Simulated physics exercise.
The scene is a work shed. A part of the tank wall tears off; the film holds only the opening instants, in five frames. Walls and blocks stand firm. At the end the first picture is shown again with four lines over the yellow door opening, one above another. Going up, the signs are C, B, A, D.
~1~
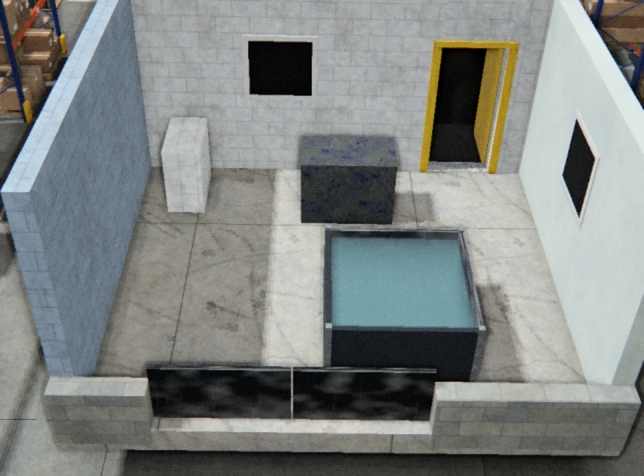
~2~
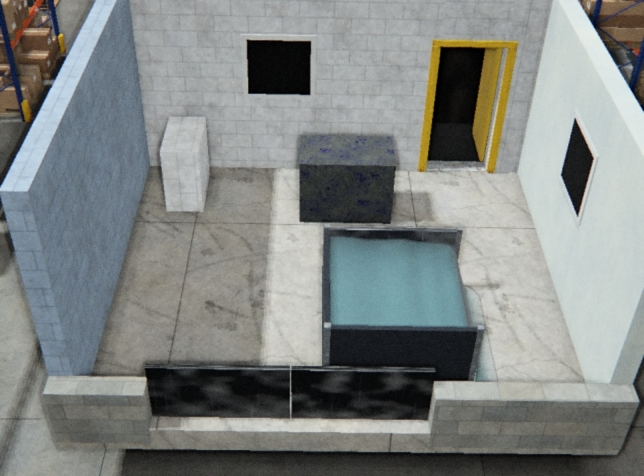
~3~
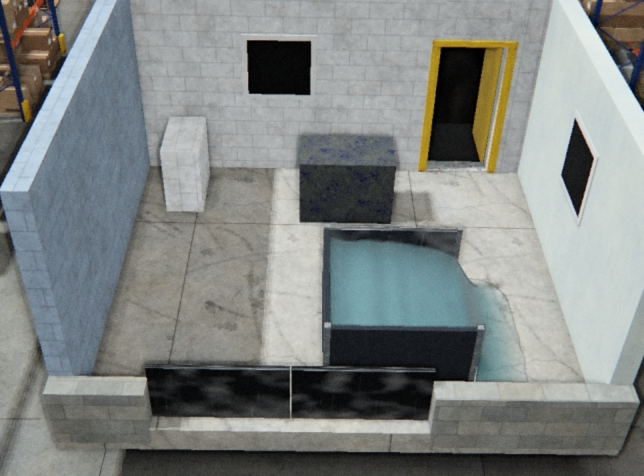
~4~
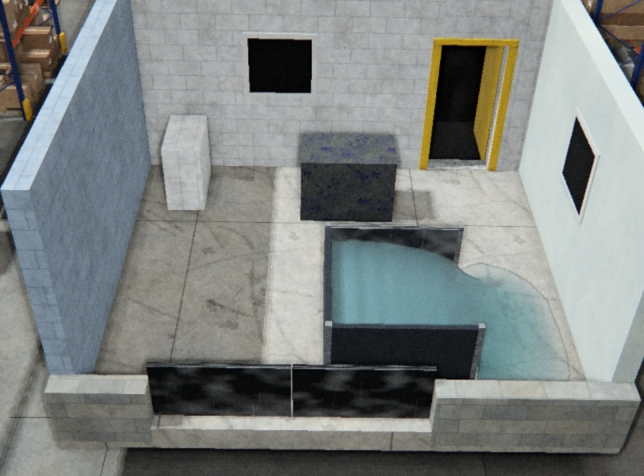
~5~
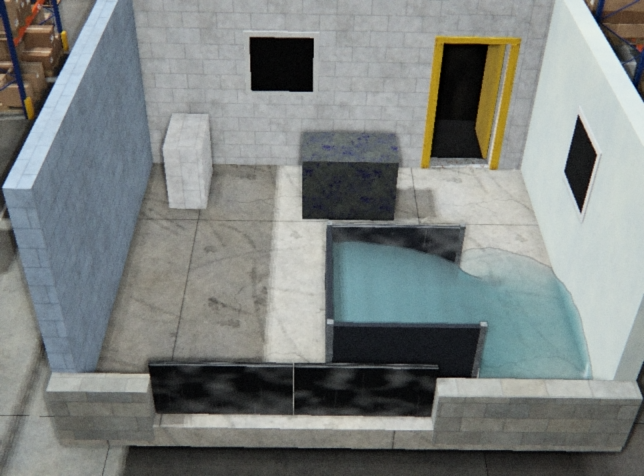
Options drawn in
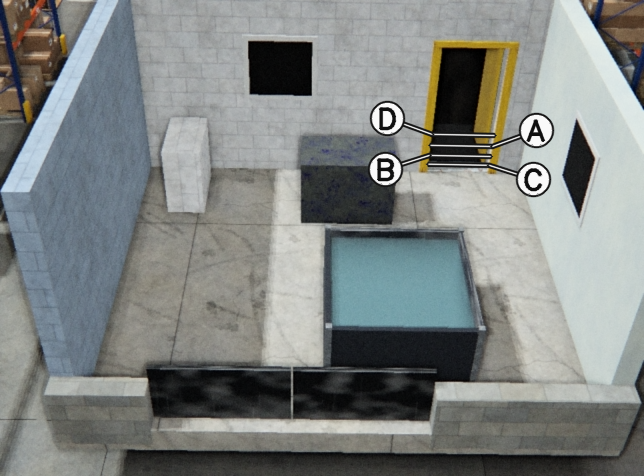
Water pours out of the tank's open right side and spreads across the shed floor.
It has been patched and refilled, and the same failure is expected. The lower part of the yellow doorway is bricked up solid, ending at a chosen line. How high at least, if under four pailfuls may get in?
It is B.
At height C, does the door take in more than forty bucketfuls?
No, it does not.
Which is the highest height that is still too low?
Height C.
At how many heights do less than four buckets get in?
Three of them.
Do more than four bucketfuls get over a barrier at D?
No, that is safe.
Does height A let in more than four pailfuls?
No, not at all.
On the marked copy, A at (461, 145); B at (460, 155); C at (458, 164); D at (463, 134); from the bottom up C, B, A, D.
Choosing A, nothing gets over.
Choosing B, a bucket or two gets in.
Choosing C, some 15 bucketfuls get in.
Choosing D, nothing gets over.
